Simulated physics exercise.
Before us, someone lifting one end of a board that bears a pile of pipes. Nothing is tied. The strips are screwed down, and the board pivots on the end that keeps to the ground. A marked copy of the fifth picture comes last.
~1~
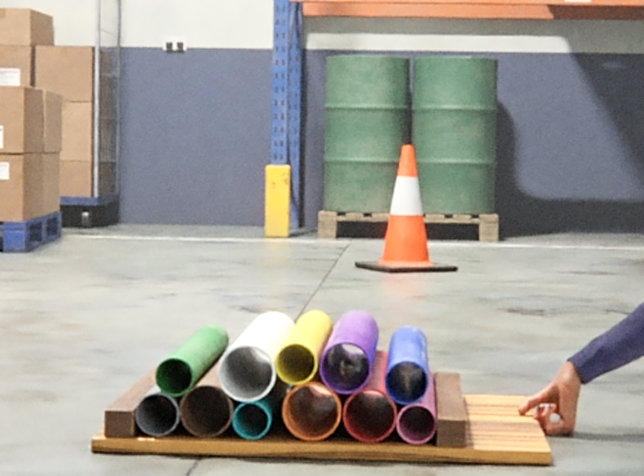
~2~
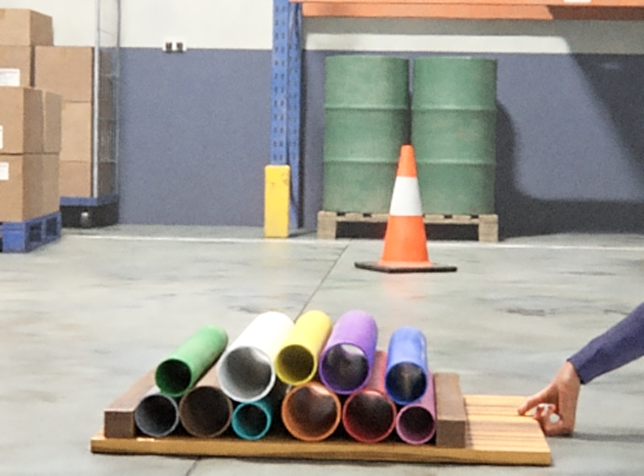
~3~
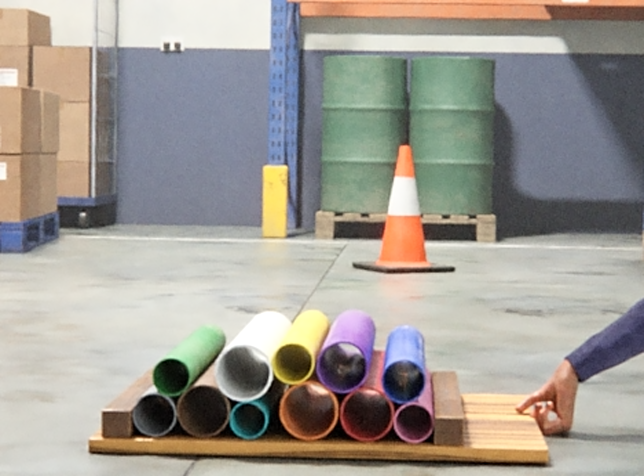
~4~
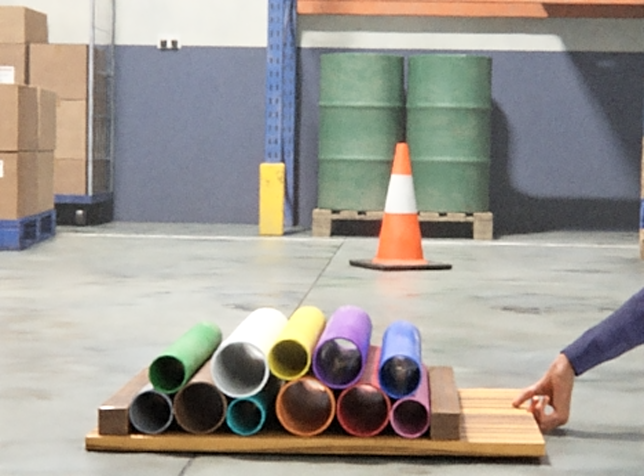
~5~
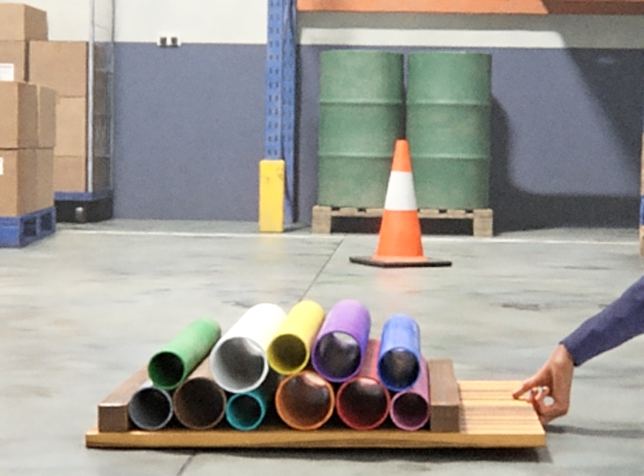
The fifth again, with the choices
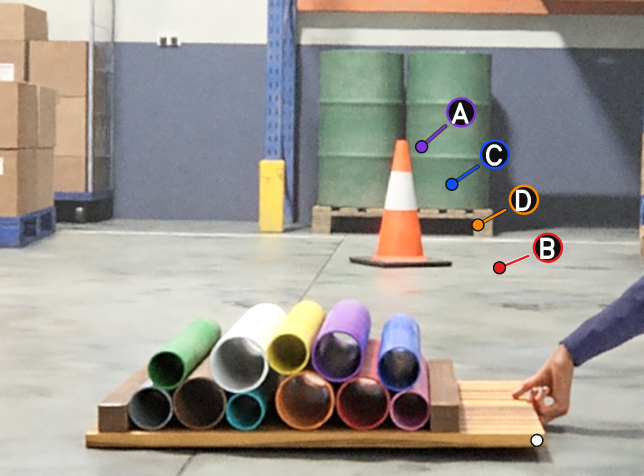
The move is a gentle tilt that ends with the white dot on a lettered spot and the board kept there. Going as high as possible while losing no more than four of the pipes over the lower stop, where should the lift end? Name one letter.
The answer is mark A.
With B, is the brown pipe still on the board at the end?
The brown pipe: Yes.
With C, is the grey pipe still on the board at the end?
Yes, with C.
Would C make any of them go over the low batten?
Yes.
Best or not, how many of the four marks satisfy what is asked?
The number is four.
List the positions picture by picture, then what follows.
Orange pipe (312, 411); red pipe (370, 415); pink pipe (417, 424), in the first picture.
Pink pipe (416, 423); green pipe (174, 377), in the second picture.
Board (326, 409); red pipe (367, 414); pink pipe (414, 422), in the third picture.
Board (323, 404); brown pipe (200, 407), in the fourth picture.
Board (322, 398); brown pipe (200, 403), in the fifth picture.
On the marked copy, A at (421, 147); B at (500, 268); C at (452, 184); D at (478, 225); the white dot at (537, 440).
With A. Early on, board at 21°.
Further on, board at 41°.
At the end, board at 42°, three over the low batten (green, white, purple).
As for the rest, B two over the low batten (green, white); C two over the low batten (green, white); D three over the low batten (green, white, yellow).
